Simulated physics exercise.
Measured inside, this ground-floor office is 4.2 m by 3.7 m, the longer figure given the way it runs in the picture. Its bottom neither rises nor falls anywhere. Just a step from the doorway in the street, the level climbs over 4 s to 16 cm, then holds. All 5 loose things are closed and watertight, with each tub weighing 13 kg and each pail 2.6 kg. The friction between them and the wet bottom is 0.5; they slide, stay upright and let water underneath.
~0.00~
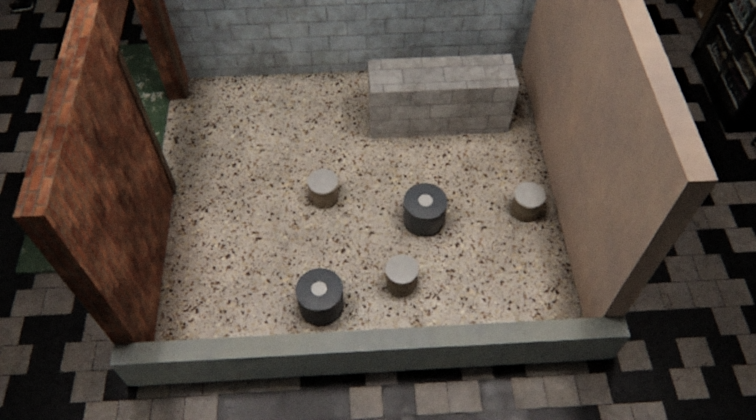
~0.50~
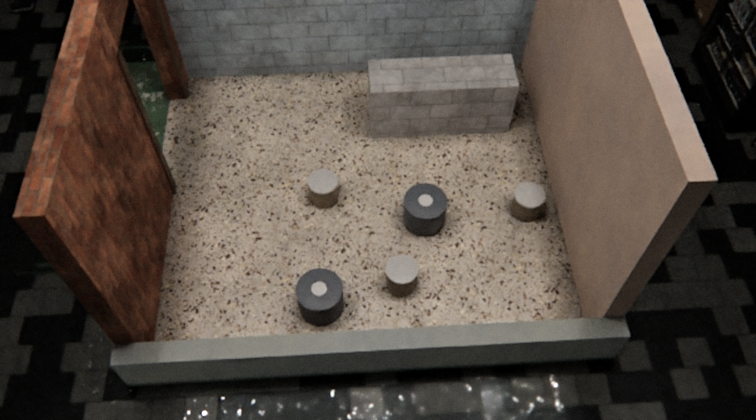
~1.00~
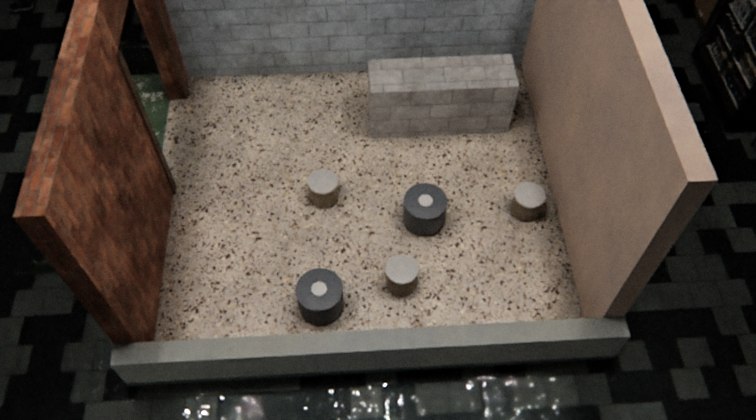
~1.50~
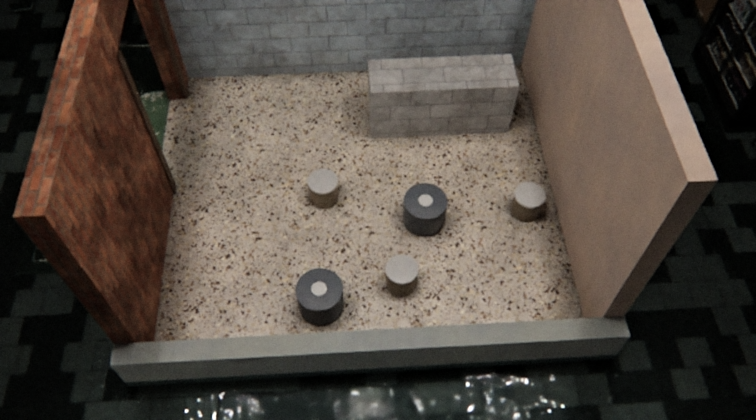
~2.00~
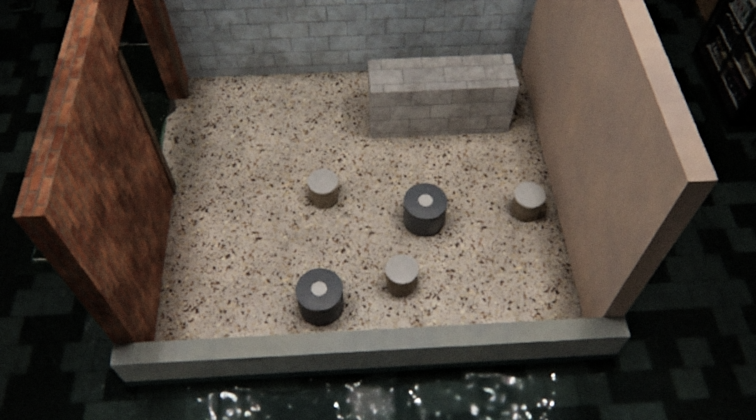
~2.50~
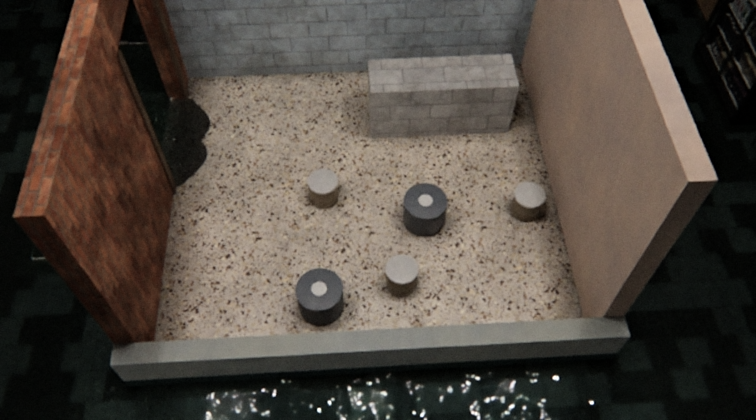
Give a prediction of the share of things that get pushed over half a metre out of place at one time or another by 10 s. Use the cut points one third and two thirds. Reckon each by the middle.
It falls from one third to two thirds.
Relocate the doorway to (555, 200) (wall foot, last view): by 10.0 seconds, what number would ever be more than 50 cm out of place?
Then the count would be 3.
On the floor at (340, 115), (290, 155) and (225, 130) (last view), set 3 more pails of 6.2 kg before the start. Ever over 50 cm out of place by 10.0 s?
In the same order as the question: Farther, farther, farther.
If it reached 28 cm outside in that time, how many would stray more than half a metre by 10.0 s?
The answer would then be 5.
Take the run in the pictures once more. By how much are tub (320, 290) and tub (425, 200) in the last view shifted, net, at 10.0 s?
In turn: 0 cm, 5 cm.
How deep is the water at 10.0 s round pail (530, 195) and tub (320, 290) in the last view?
Some 10 cm at the first, some 4 cm at the second.
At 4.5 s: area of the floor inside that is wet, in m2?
Close to 4.5 m2, I'd say.
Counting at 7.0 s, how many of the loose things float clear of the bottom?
The count is 0.
After 3.5 s 0 of 5 are over 50 cm from their spots; 0 afloat.
After 4.5 s 0 of 5 are over 50 cm from their spots; 0 afloat.
After 7.0 s 1 of 5 are over 50 cm from their spots; 0 afloat.
After 10.0 s 3 of 5 are over 50 cm from their spots, and 3 have been at some point; 3 afloat.
